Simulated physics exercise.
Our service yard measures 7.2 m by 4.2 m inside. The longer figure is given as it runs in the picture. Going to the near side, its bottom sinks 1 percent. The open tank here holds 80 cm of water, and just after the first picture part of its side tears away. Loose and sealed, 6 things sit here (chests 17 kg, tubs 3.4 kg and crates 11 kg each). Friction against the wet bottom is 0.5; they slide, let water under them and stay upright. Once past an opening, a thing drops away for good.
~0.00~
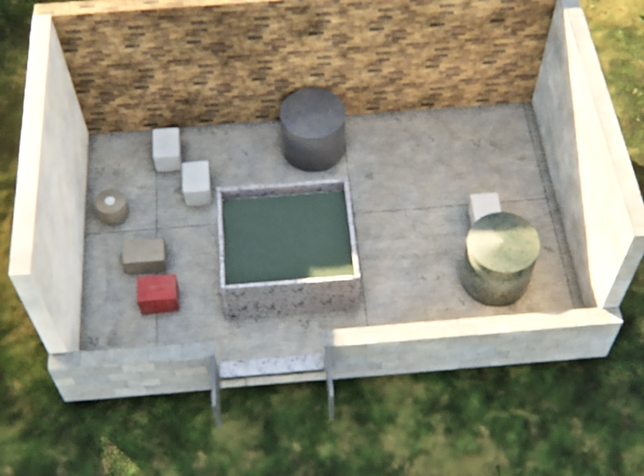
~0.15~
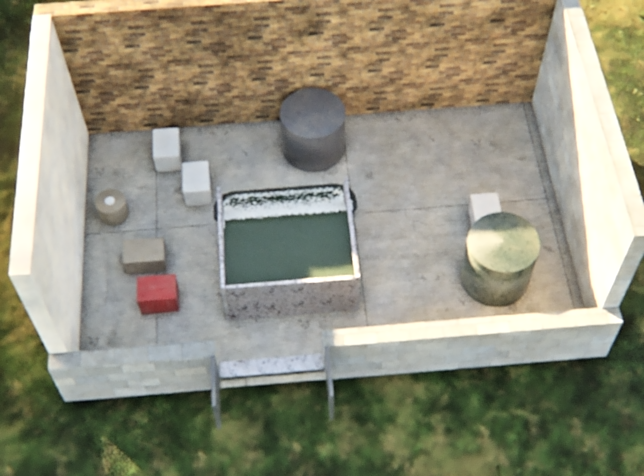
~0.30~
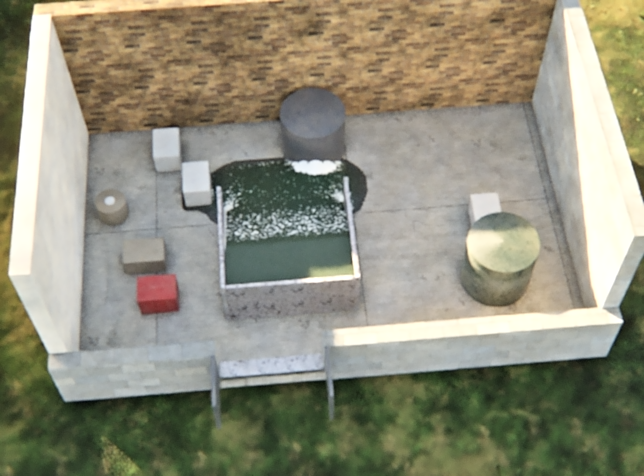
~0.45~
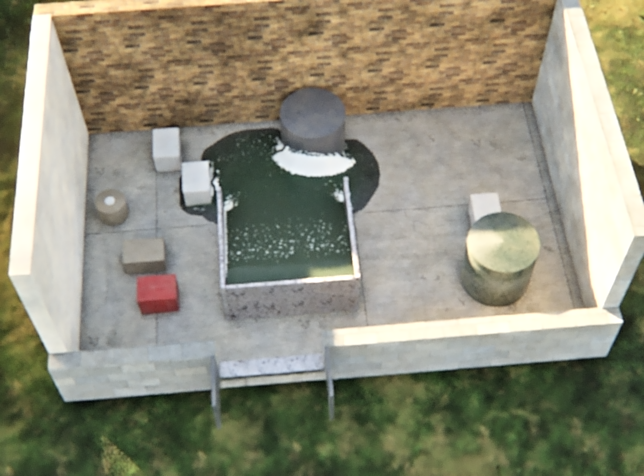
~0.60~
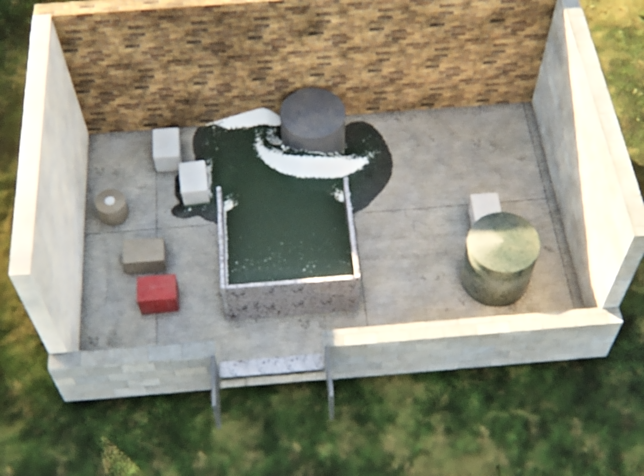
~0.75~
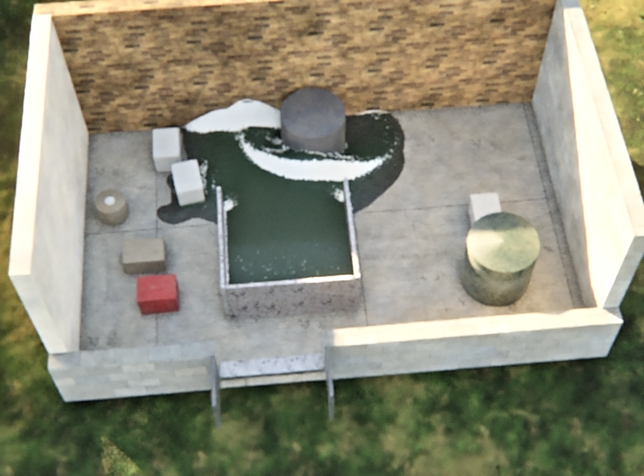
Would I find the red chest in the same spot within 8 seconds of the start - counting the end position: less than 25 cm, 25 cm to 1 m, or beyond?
It will move a long way.
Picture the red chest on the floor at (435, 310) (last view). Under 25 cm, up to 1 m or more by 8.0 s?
I'd say it drifts a short distance.
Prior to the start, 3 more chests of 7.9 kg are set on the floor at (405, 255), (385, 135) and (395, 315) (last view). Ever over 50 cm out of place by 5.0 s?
Note, same order as listed: Inside the limit, beyond the limit, inside the limit.
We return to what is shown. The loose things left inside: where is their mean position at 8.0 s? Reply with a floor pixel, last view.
Centred roughly on (292, 271).
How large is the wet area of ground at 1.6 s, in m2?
At that time the wet patch spans about 14 m2.
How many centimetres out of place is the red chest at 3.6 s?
I'd guess some 60 cm by then.
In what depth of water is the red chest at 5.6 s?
Around 8 cm.
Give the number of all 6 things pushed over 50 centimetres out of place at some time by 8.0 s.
I count 5 of them.
After 1.6 s the red chest is near (156, 287), 0.0 m from its start, aground; 0 of 6 are out; 0 afloat.
After 3.6 s the red chest is near (177, 319), 0.6 m from its start, aground; 0 of 6 are out; 2 afloat.
After 5.6 s the red chest is near (354, 322), 2.8 m from its start, aground; 0 of 6 are out; 3 afloat.
After 8.0 s the red chest is near (419, 218), 4.0 m from its start, afloat; 0 of 6 are out; 6 afloat.
